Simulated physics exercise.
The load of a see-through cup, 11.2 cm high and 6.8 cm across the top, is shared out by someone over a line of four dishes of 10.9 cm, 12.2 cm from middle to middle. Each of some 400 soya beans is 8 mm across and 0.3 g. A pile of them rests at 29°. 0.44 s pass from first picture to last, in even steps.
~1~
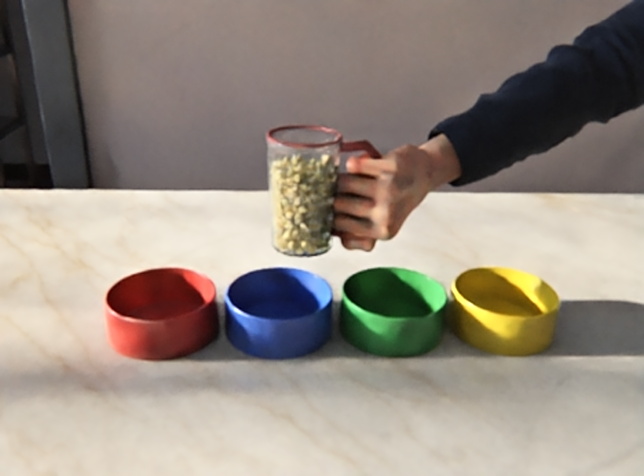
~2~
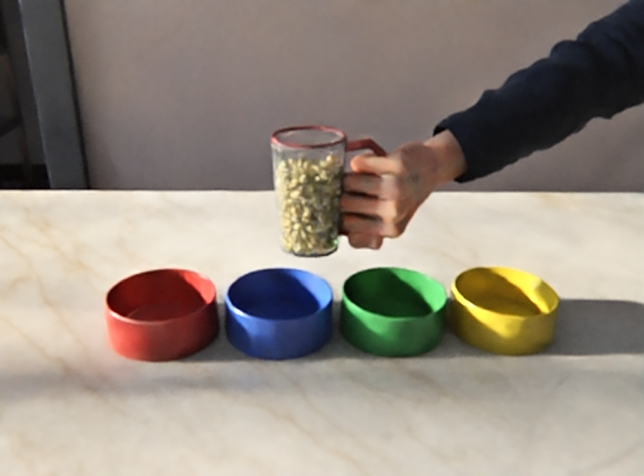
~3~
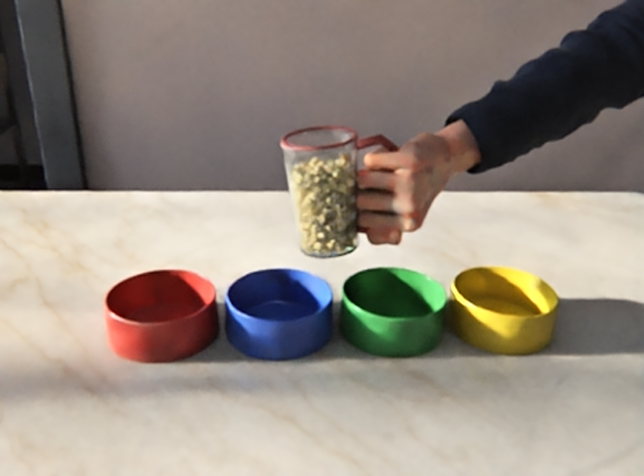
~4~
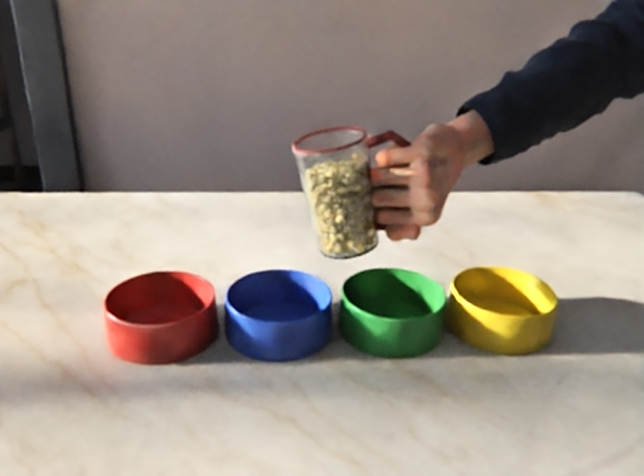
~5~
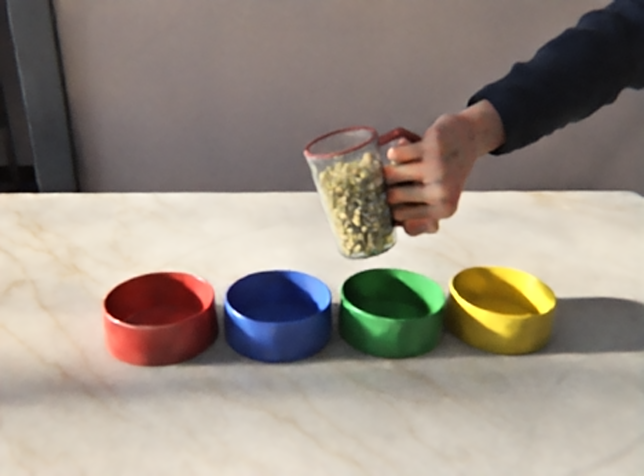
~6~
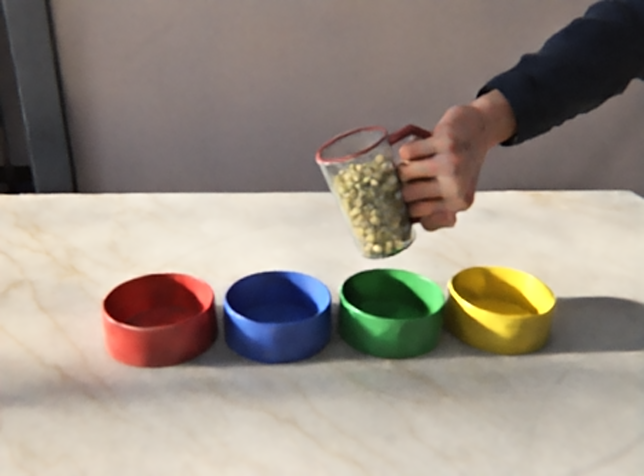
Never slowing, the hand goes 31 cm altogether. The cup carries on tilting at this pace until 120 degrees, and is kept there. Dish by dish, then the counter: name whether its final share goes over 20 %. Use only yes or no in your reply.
Red: No; blue: No; green: No; yellow: Yes; counter: No.
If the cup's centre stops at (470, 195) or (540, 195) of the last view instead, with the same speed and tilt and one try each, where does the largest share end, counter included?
Try 1 - green; try 2 - yellow.
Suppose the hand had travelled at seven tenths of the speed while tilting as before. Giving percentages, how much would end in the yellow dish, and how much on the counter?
Shares: Yellow 70, counter 10.
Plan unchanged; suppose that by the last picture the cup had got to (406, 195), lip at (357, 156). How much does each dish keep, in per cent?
In the end red holds 0, blue holds 0, green holds 0, yellow holds 100.
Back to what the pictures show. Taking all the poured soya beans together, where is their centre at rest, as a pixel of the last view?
After settling, the middle sits near (495, 308).
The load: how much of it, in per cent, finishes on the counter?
I'd reckon around 0 per cent.
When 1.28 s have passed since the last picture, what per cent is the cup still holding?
About 95 %.
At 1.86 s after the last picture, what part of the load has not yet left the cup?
Some 10 %.
Then, 0.77 s after the last picture, tilt 68 degrees; cup holds 100 %.
Then, 1.28 s after the last picture, tilt 98 degrees; cup holds 95 %.
Then, 1.86 s after the last picture, tilt 120 degrees; cup holds 10 %, yellow 80 %.
In the end, red 0 %, blue 0 %, green 0 %, yellow 100 %, counter 0 %.
